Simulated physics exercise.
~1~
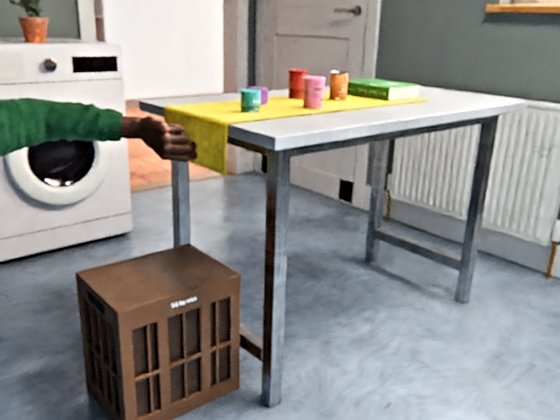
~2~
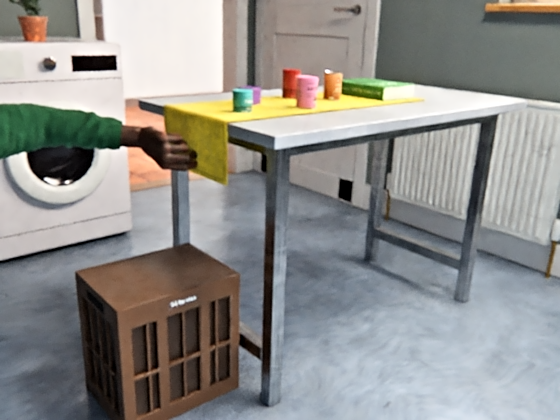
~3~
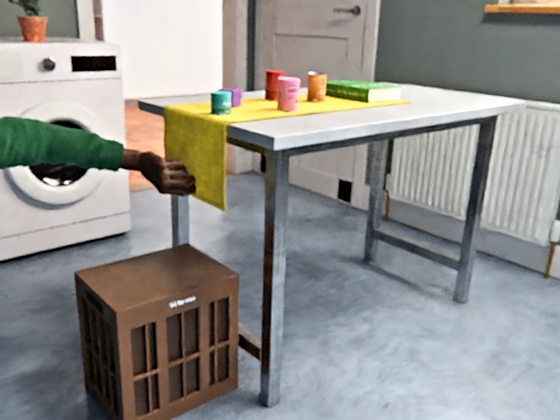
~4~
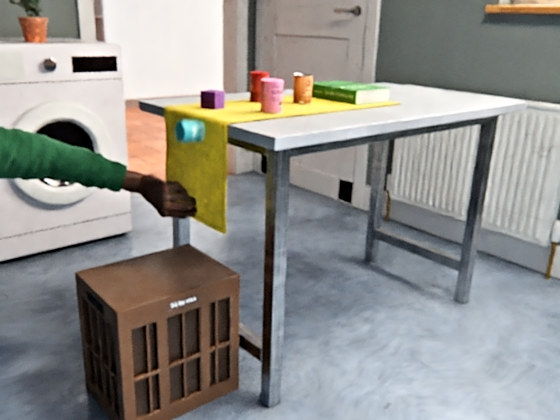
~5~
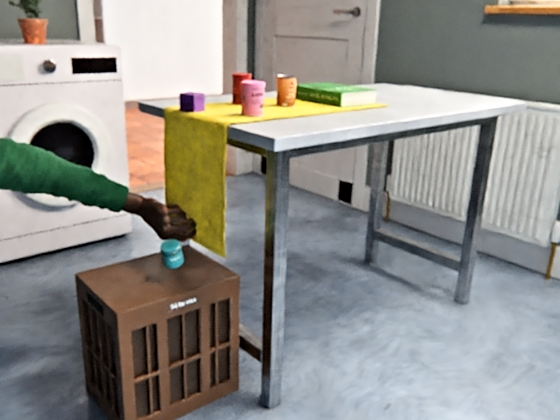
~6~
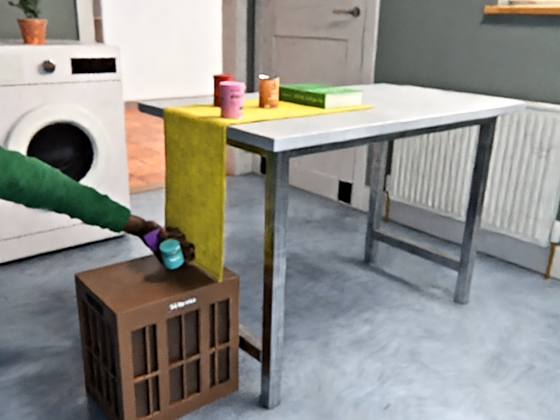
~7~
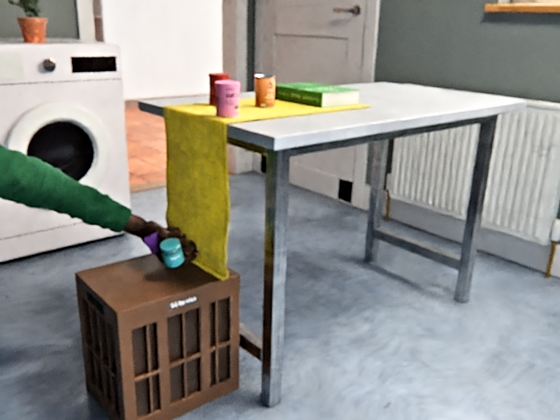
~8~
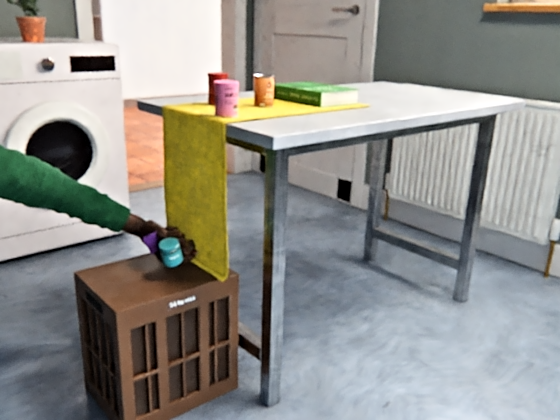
A hand pulls a yellow cloth down, and two small items drop toward the crate.
